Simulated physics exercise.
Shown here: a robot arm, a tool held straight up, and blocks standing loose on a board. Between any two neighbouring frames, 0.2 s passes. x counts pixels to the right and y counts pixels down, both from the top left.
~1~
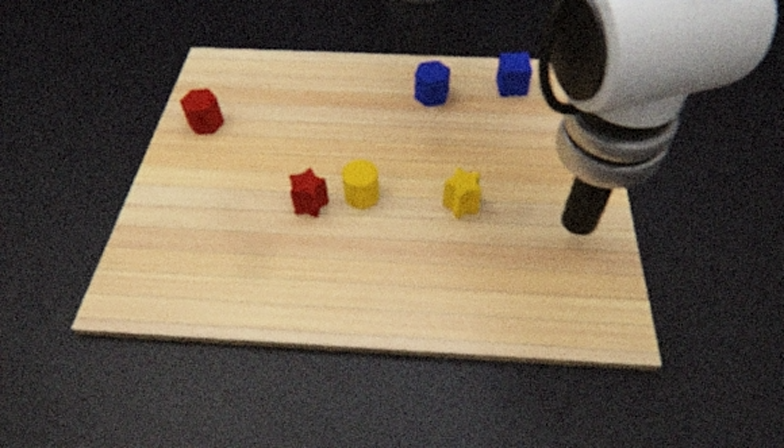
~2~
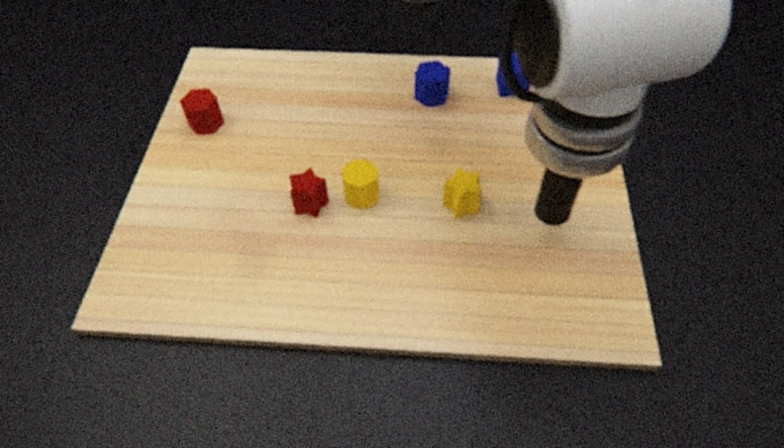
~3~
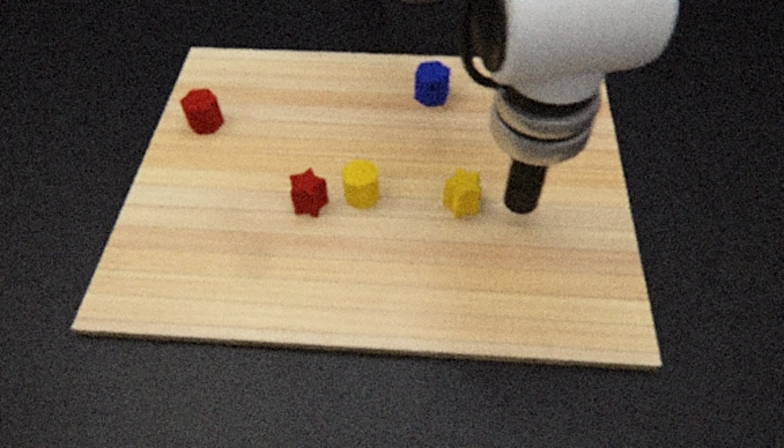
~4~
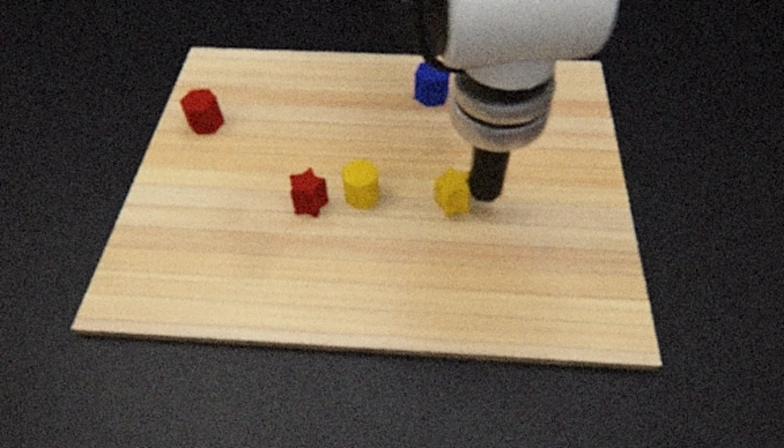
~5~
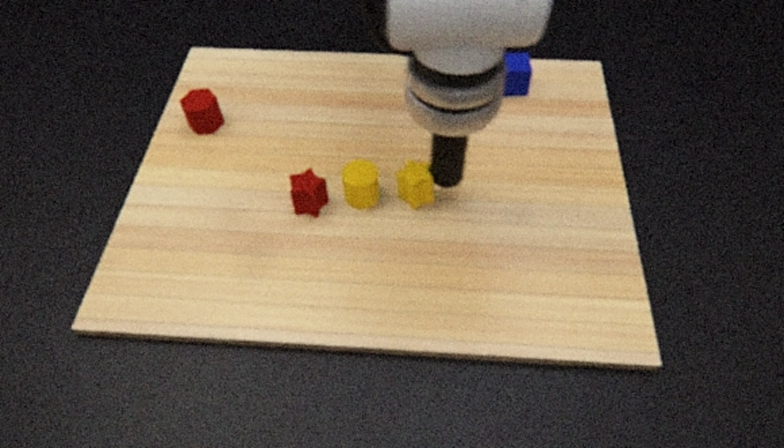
We see a robot arm holding a dark upright tool above a wooden board of red, yellow and blue blocks; the tool moves left, meets the yellow star-shaped block and pushes it left toward the yellow round block.
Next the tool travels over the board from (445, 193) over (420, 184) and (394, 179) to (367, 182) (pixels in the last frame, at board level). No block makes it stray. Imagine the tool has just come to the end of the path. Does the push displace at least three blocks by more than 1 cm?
Yes.
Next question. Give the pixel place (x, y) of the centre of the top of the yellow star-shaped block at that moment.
The middle of its upper face will lie at (352, 179).
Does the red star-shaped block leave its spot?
Yes - that is the case.
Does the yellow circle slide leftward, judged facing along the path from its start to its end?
That would be a yes.
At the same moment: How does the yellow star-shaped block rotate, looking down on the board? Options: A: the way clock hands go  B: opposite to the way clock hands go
(B)
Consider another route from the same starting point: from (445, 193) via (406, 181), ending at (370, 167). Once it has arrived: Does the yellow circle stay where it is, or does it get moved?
Moved off its spot.
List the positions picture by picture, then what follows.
In the first picture, lower end of the tool (579, 222), tops of blocks, red star-shaped block (306, 181), yellow circle (360, 172), yellow star-shaped block (464, 181).
In the second picture, tool (552, 212), blocks as before.
In the third picture, tool (521, 201), blocks as before.
In the fourth picture, tool (485, 189), yellow star-shaped block (455, 180).
In the fifth picture, tool (447, 176), red star-shaped block (306, 181), yellow circle (360, 172), yellow star-shaped block (417, 172).
What follows on the original path. Halfway along, tool (407, 162); yellow circle (353, 175); yellow star-shaped block (385, 172), turned 40° anticlockwise.
At the end, tool (365, 164); red star-shaped block (291, 188), turned 50° clockwise; yellow circle (323, 193); yellow star-shaped block (352, 179), turned 65° anticlockwise.
